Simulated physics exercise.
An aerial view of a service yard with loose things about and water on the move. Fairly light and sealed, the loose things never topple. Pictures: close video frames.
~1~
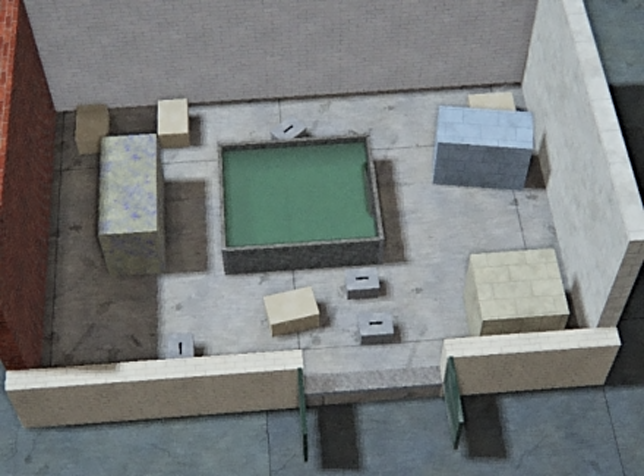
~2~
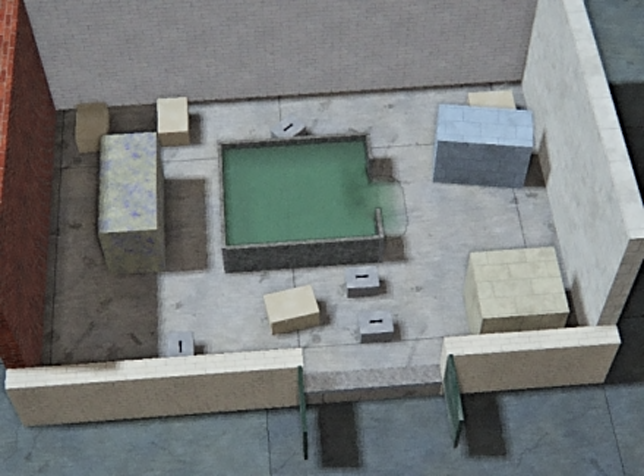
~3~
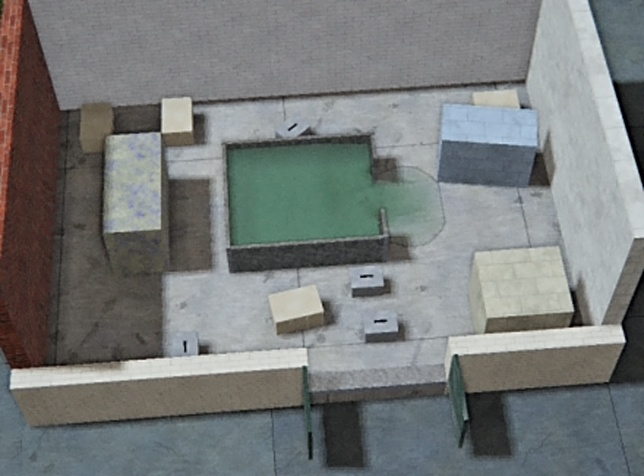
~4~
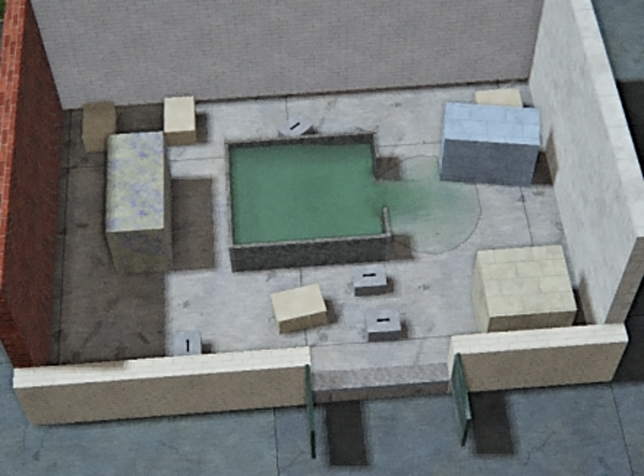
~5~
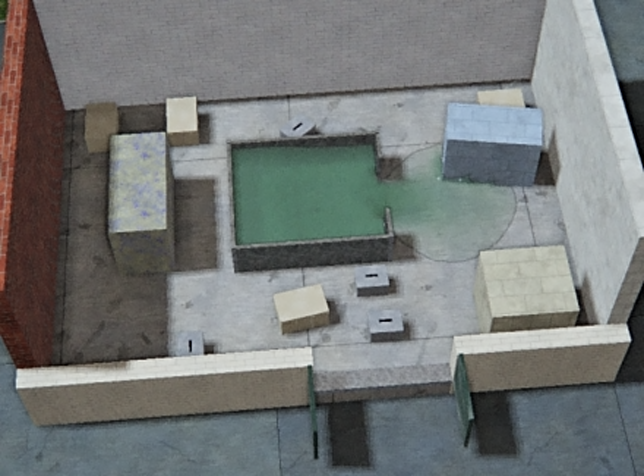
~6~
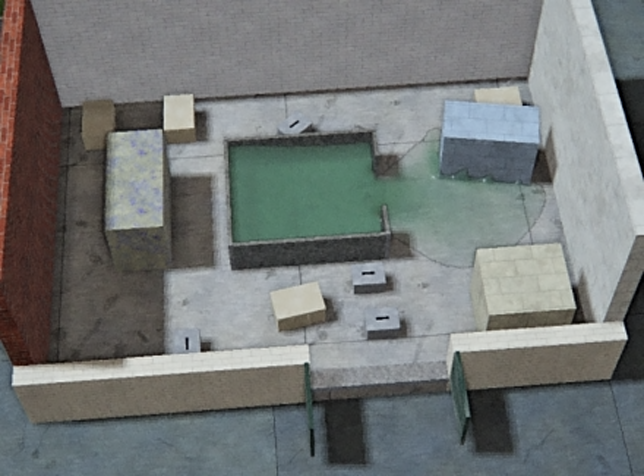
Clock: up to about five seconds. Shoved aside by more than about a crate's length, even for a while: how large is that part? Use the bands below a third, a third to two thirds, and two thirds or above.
It falls below a third.
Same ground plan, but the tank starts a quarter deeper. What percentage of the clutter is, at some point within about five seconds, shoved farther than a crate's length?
I'd say close to 20 per cent of the things.
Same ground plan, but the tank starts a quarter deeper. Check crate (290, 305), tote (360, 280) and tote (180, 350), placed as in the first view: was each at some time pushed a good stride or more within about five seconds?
One: Stayed below the mark. Two: Passed the mark. Three: Stayed below the mark.
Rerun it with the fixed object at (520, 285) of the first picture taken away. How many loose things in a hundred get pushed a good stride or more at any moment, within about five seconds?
Close to 10 %.
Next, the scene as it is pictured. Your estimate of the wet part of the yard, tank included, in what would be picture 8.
My figure is about 25 percent.
A moment on, 0 of 8 are well off their spots; 0 afloat.
Next, 0 of 8 are well off their spots; 0 afloat.
Later, 0 of 8 are well off their spots; 0 afloat.
In the end, 0 of 8 are well off their spots, and 0 have been at some point; 1 afloat.
